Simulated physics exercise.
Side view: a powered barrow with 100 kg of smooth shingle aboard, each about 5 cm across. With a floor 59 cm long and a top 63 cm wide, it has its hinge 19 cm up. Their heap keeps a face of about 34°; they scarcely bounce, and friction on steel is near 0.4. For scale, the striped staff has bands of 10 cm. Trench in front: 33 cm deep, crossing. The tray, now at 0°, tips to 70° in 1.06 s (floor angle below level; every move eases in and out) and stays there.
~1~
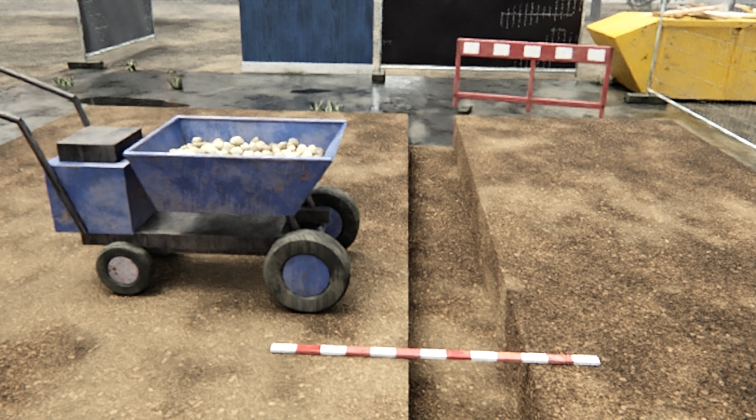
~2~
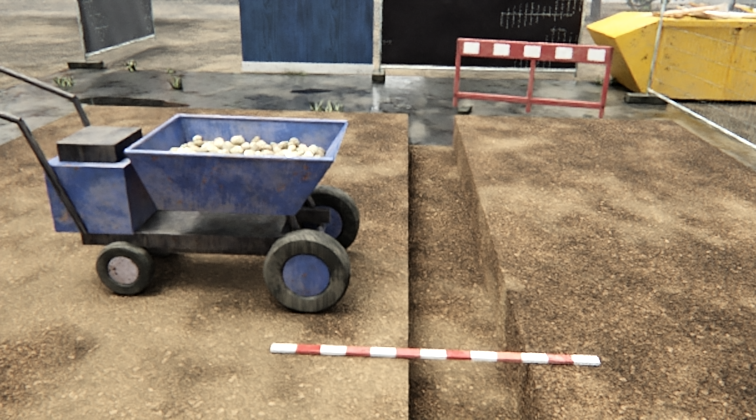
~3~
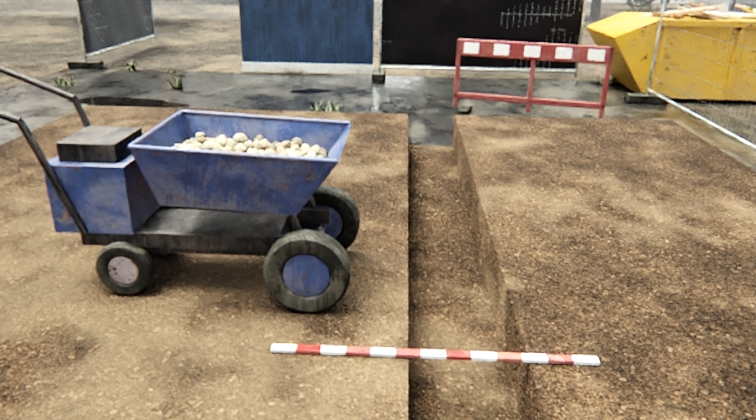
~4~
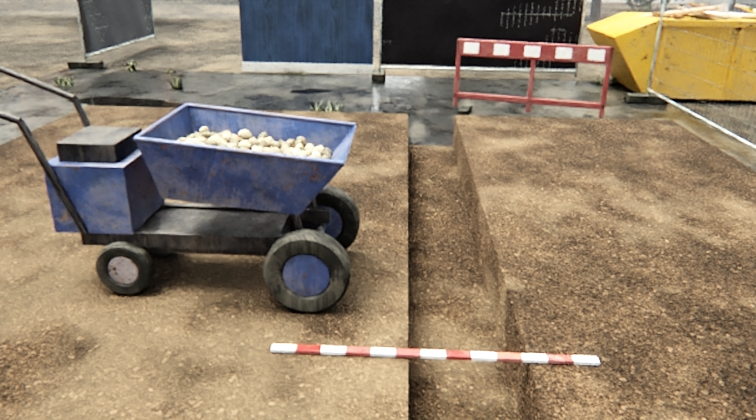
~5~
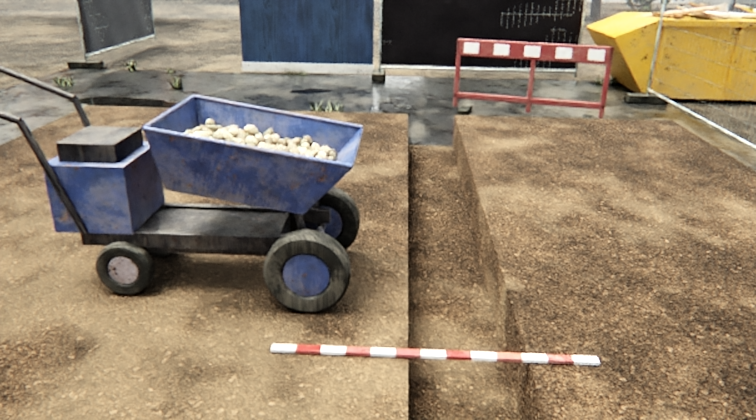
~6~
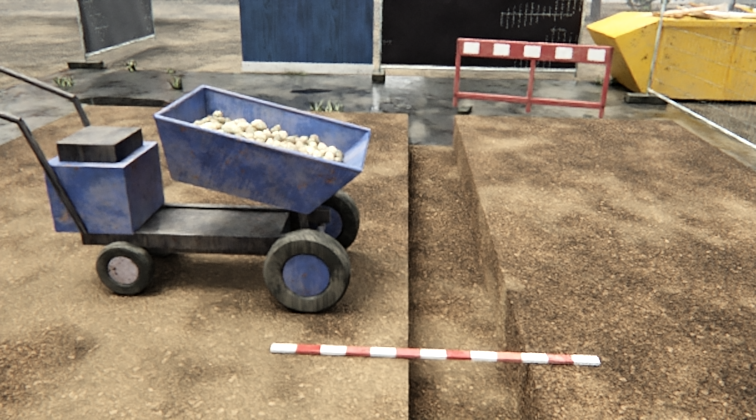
A blue tray of pale stones on a small barrow gradually tilts down toward the right.
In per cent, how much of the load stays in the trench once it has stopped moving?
I would say about 92 per cent.
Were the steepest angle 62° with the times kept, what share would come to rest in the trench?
Some 75 in a hundred, I'd say.
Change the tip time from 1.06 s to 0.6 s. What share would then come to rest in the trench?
Estimate: About 75 %.
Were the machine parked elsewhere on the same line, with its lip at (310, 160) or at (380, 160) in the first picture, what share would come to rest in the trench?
It'd be around 100 per cent and after that around 50 per cent.
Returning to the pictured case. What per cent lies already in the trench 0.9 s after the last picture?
I'd say near 40 per cent at that time.
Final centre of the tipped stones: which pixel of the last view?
I'd put it close to (469, 332).
Then, 0.5 s after the last picture the floor is at 59°, 100 % in the tray; the foremost stones are at (415, 209).
Then, 0.9 s after the last picture the floor is at 70°, 61 % in the tray, 39 % in the trench; the foremost stones are at (508, 274).
Then, 1.2 s after the last picture the floor is at 70°, 24 % in the tray, 68 % in the trench, 8 % past the trench; the foremost stones are at (591, 276).
Then, 3.2 s after the last picture the floor is at 70°, 0 % in the tray, 92 % in the trench, 8 % past the trench; the foremost stones are at (669, 295).
